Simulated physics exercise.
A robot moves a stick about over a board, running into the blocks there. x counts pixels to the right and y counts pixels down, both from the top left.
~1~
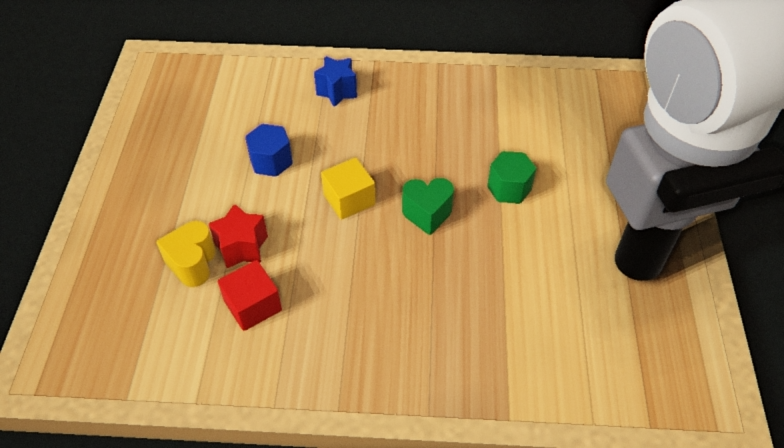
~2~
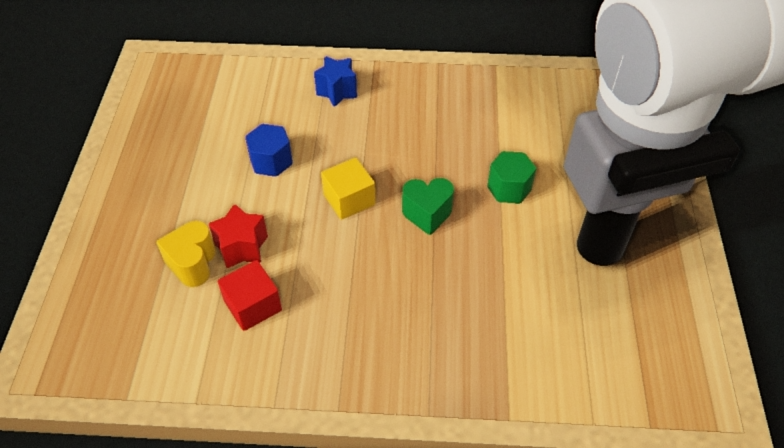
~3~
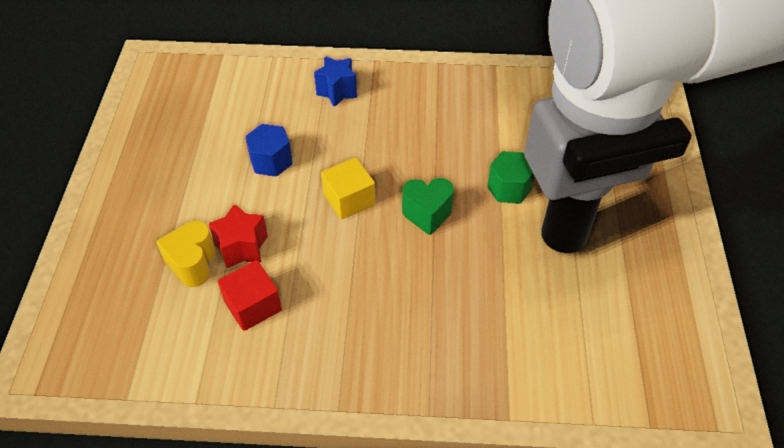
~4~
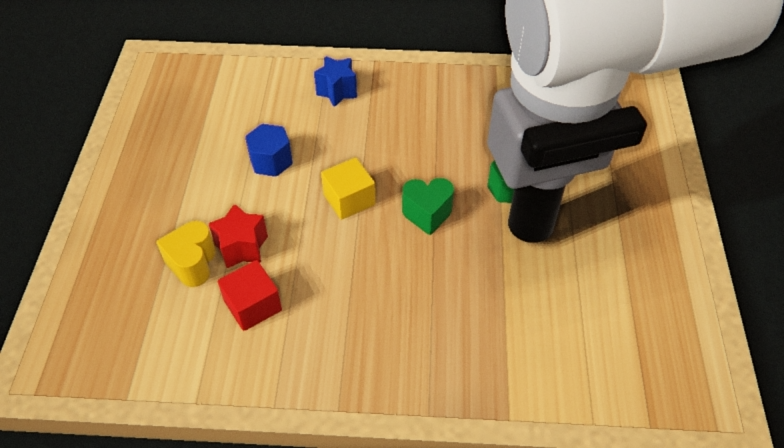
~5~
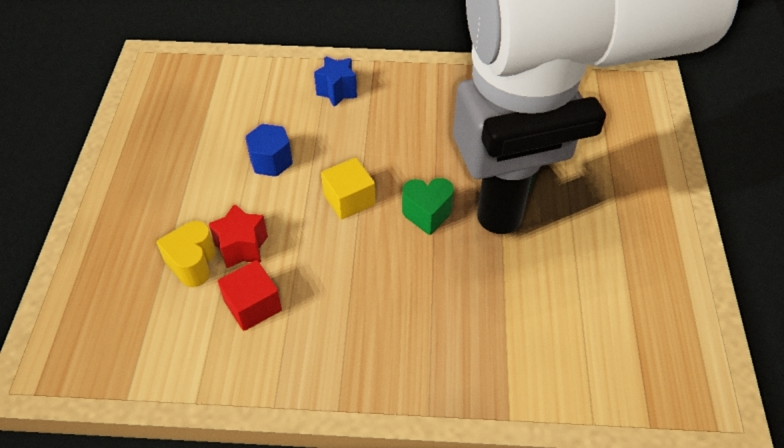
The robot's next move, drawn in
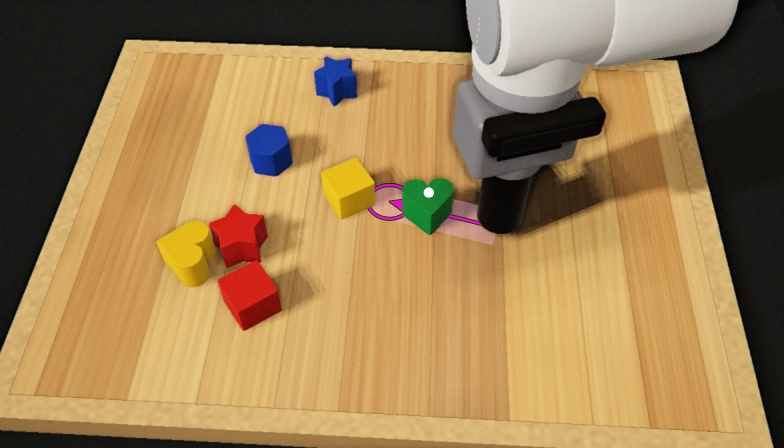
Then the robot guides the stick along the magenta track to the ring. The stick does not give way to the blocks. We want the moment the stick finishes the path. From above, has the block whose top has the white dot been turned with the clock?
No.
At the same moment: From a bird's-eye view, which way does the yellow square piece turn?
It is turned clockwise.
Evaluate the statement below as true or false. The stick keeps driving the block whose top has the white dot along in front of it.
This is true.
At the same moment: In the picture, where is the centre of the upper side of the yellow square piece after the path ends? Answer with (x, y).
It will likely be found at (319, 178).
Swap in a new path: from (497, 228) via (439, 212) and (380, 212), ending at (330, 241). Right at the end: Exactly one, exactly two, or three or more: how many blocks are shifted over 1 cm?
Two will move.
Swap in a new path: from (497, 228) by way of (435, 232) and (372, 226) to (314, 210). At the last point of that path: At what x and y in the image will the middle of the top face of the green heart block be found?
I'd guess (390, 172).
The line goes straight from (497, 228) to (390, 202); the dot is on the green heart block.
On the path given first. One third of the way, stick at (462, 208); green heart block at (419, 191).
Two thirds of the way, stick at (425, 199); yellow square piece at (336, 176), turned 15° clockwise; green heart block at (384, 189), turned 40° anticlockwise.
At the end, stick at (390, 190); yellow square piece at (319, 178), turned 55° clockwise; green heart block at (352, 194), turned 60° anticlockwise; green hexagonal block unmoved.
